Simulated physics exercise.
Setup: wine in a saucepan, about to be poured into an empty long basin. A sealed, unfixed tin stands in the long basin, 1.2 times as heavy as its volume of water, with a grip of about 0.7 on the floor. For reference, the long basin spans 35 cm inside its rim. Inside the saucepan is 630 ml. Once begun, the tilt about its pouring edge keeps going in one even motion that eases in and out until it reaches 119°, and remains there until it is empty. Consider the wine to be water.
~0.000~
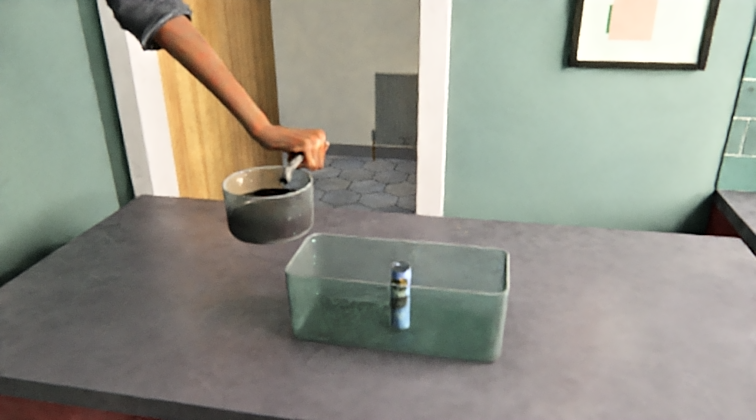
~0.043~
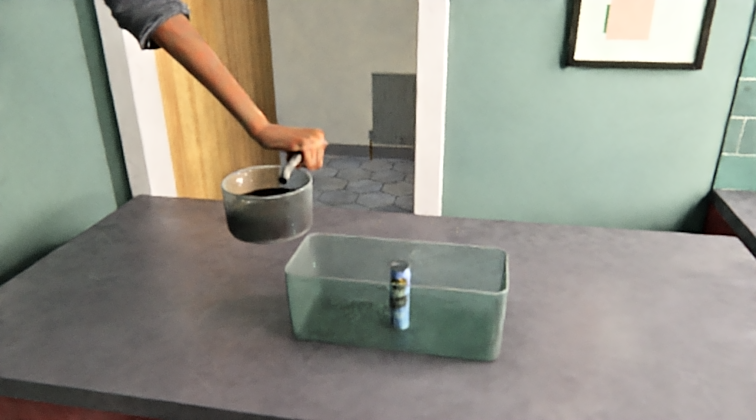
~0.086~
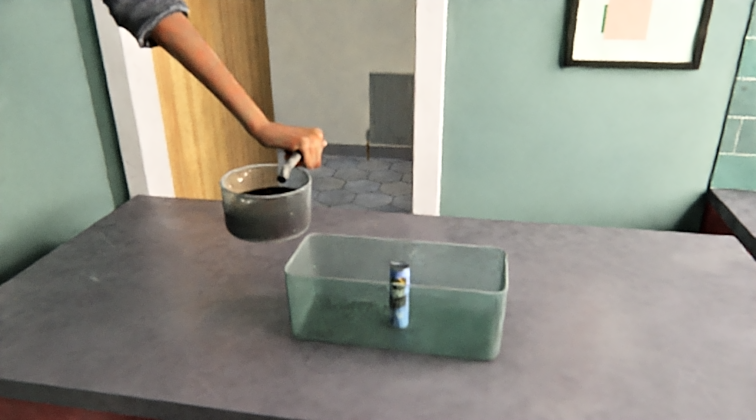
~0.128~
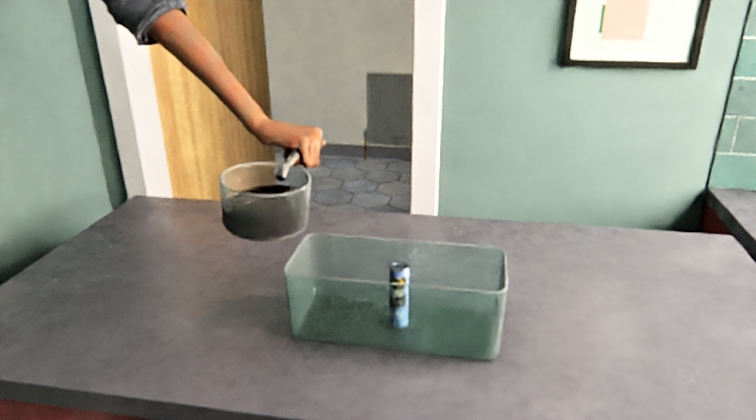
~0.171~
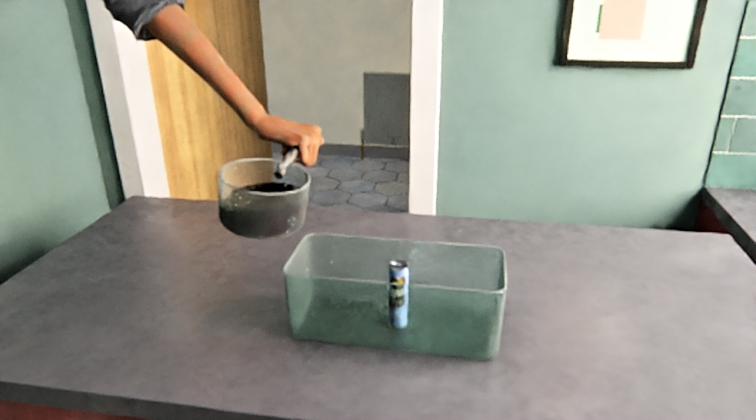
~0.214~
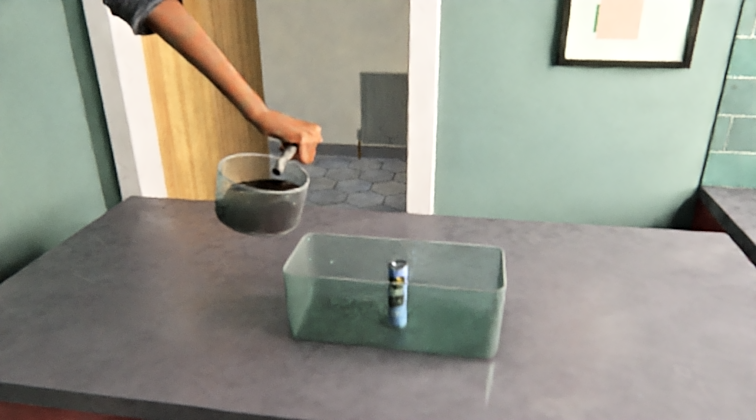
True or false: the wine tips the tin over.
True.
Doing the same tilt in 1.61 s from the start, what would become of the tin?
Result: Tin upright.
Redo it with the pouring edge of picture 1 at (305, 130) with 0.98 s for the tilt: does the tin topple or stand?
It tumbles.
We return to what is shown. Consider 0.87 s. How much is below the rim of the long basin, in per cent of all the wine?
It works out near 72 per cent.
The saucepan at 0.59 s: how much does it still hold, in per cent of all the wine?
Close to 70 in a hundred.
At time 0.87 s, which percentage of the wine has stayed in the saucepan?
I'd estimate some 8 per cent.
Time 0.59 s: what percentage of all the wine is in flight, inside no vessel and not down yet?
Close to 30 in a hundred.
After 0.59 s the tilt is 79° and 71 per cent is still to pour; the tin stands where it began.
After 0.87 s the tilt is 115° and 8 per cent is still to pour; the tin stands where it began.
After 1.16 s the tilt is 119° and 0 per cent is still to pour; the tin leans 51°.
After 1.48 s the tilt is 119° and 0 per cent is still to pour; the tin lies on its side.
In the end the tin lies on its side.
